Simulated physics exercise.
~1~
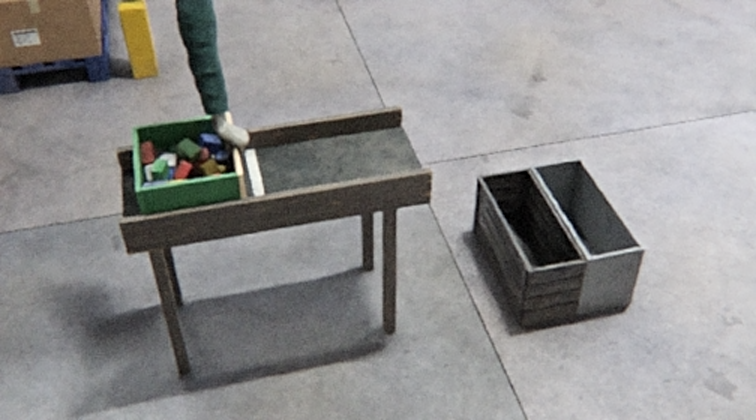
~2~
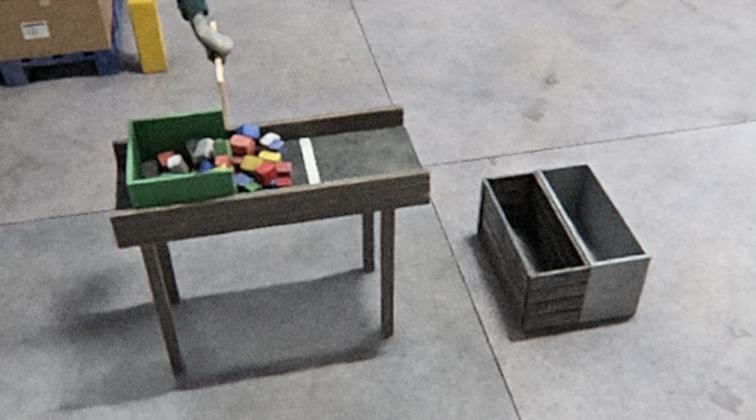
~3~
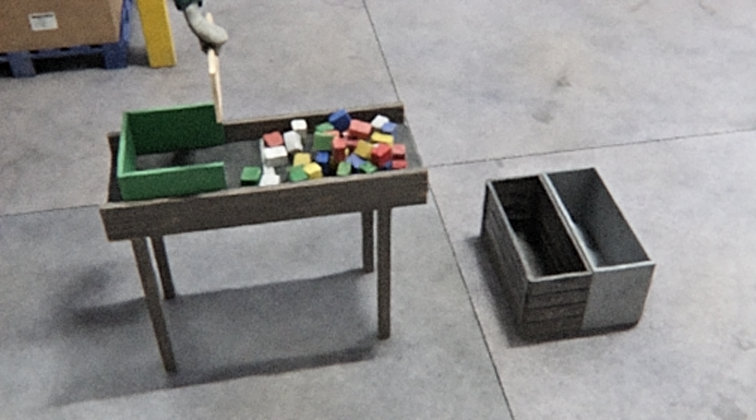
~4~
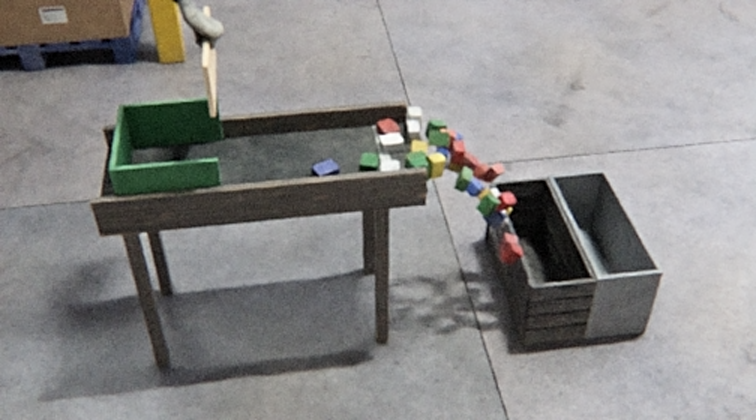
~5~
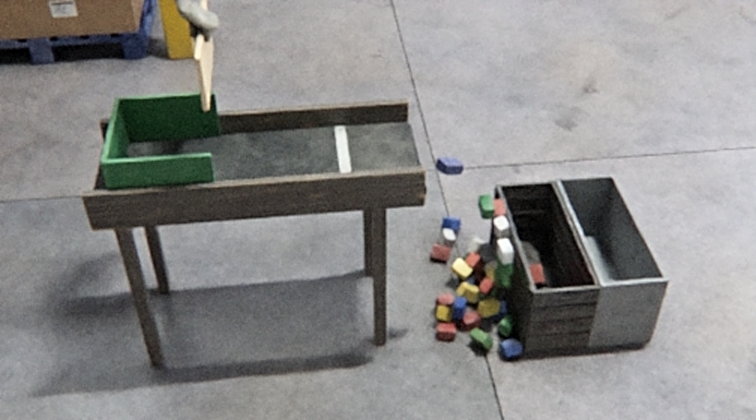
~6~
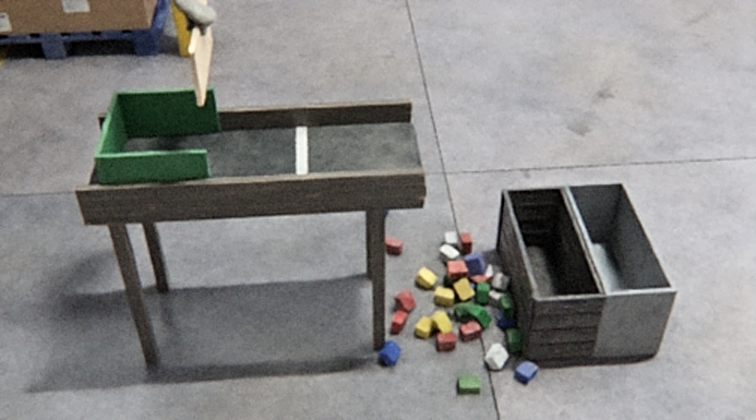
The video shows a gloved hand lifting a gate from a green pen, letting colourful toy bricks ride right along a belt and tumble off its end, where most strike short of the black bin and scatter on the floor, leaving the grey bin empty.
